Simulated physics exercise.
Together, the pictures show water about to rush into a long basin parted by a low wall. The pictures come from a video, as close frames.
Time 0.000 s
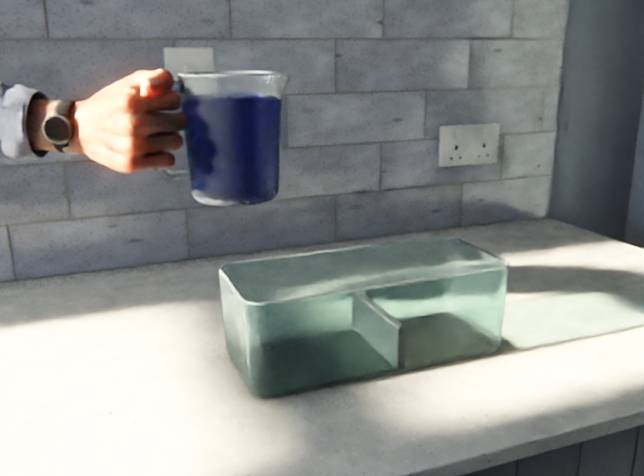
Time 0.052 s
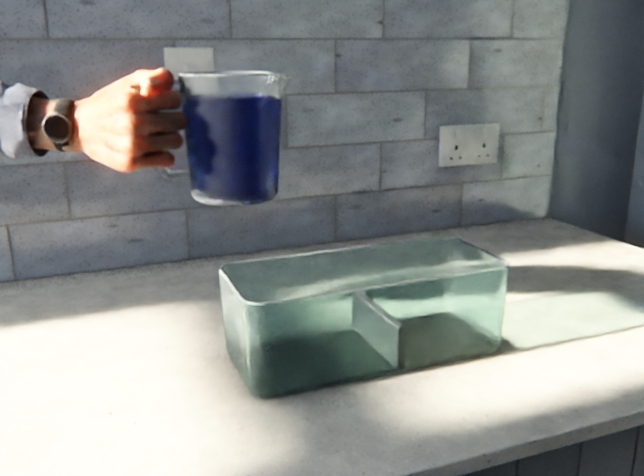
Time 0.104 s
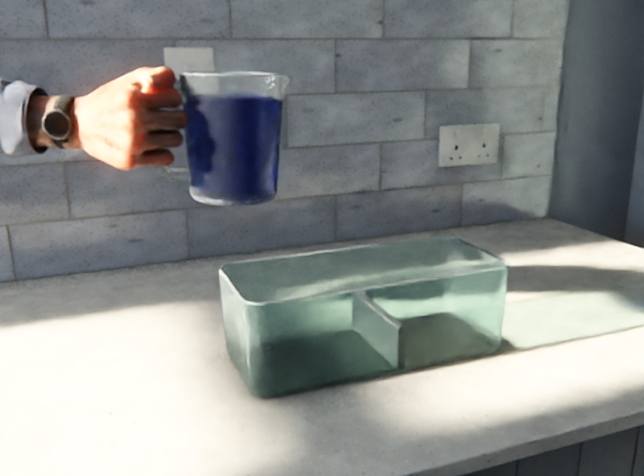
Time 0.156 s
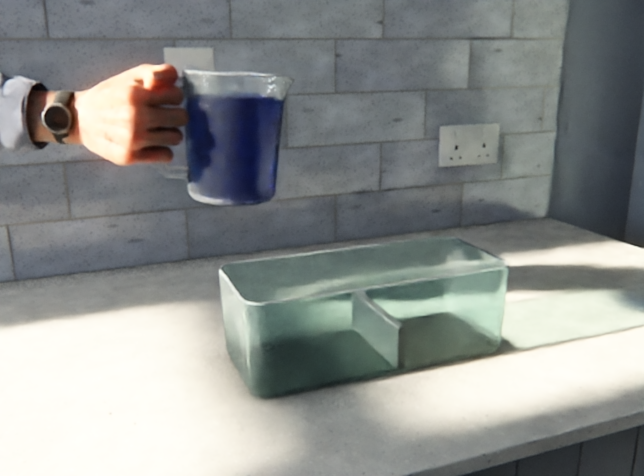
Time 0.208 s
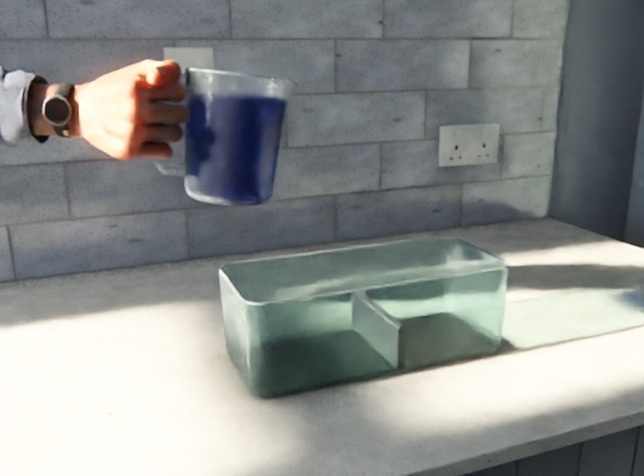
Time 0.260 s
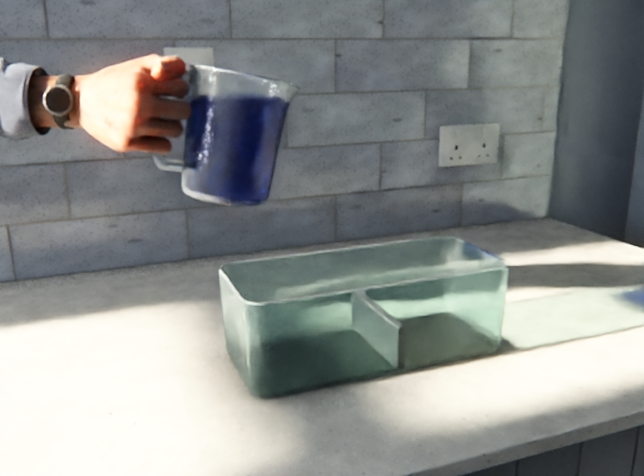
Hand holding a clear jug of blue liquid above a divided glass basin, first nearly still, then gradually tilting it right.
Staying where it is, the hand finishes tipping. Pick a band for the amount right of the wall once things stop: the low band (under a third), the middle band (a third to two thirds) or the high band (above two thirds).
The low band.
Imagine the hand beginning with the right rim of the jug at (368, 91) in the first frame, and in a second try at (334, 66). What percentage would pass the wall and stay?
It comes out at around 95 percent and then around 80 percent.
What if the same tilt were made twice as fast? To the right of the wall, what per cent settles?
About 5 per cent would end up there.
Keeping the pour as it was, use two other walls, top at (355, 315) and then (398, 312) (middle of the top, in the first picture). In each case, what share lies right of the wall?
Roughly 60 % and then 5 %.
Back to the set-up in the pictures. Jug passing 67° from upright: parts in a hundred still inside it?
I'd reckon near 85 percent is still held at that tilt.
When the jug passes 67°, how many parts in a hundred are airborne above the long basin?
About 15 %.
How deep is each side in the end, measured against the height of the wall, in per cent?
About 50 per cent on the left and 10 per cent on the right.
A moment on, the jug is tipped part way and 83 per cent is still to pour, 3 is left of the wall and 0 right of it.
Next, the jug is tipped right over and 23 per cent is still to pour, 46 is left of the wall and 8 right of it.
Then the jug is tipped right over and 0 per cent is still to pour, 84 is left of the wall and 9 right of it.
Later the jug is tipped right over and 0 per cent is still to pour, 85 is left of the wall and 9 right of it.
Finally, 85 per cent lies left of the wall, 9 right of it and 6 outside.
